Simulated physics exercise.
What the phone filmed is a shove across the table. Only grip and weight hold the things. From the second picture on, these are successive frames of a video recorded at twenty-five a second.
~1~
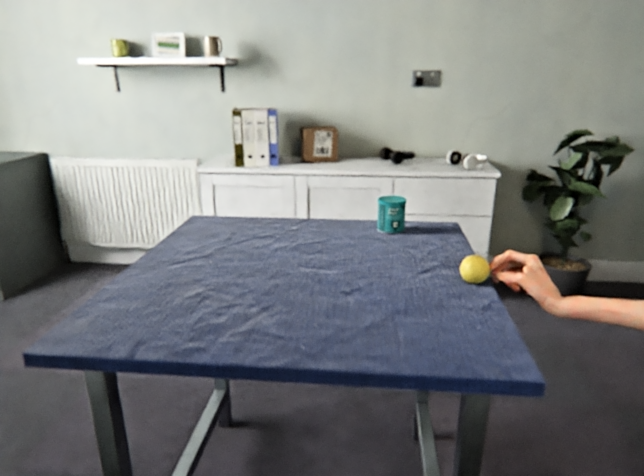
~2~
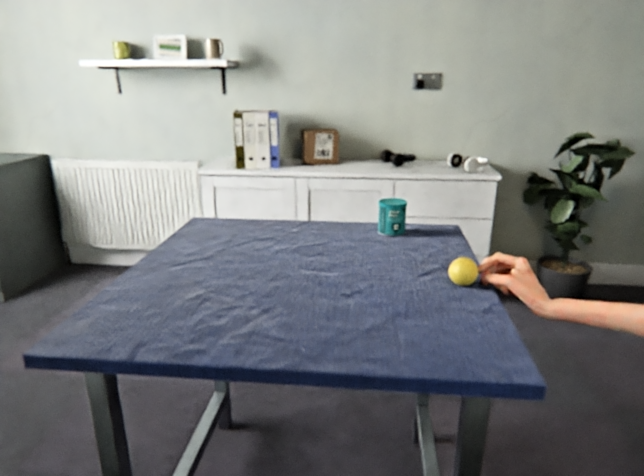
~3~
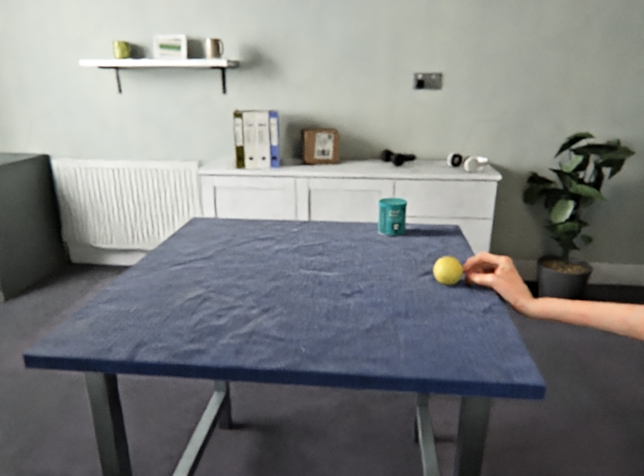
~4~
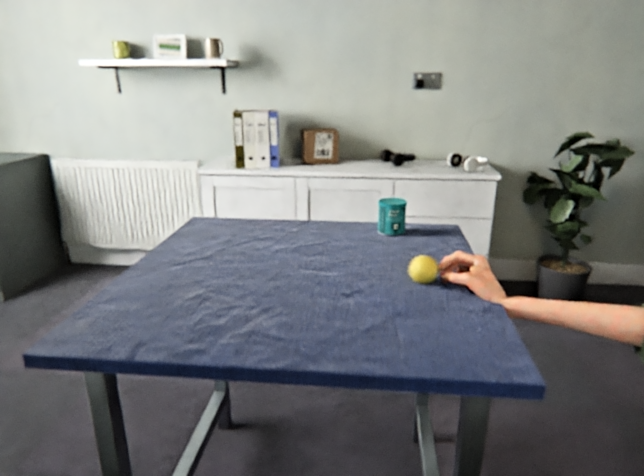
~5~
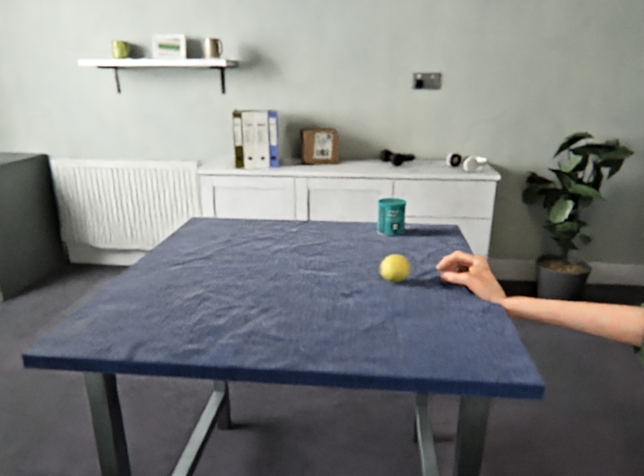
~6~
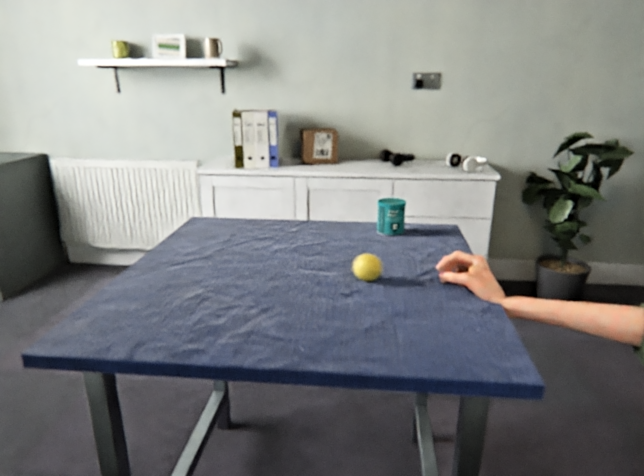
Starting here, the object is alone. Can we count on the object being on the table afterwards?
It comes off the table.
Then, 0.30 s past the last view, yellow lemon displaced well along near (178, 260).
Then, 0.70 s past the last view, yellow lemon now off the table.
Then, 1.10 s past the last view, things are still on the move.
Finally, off the table, yellow lemon.
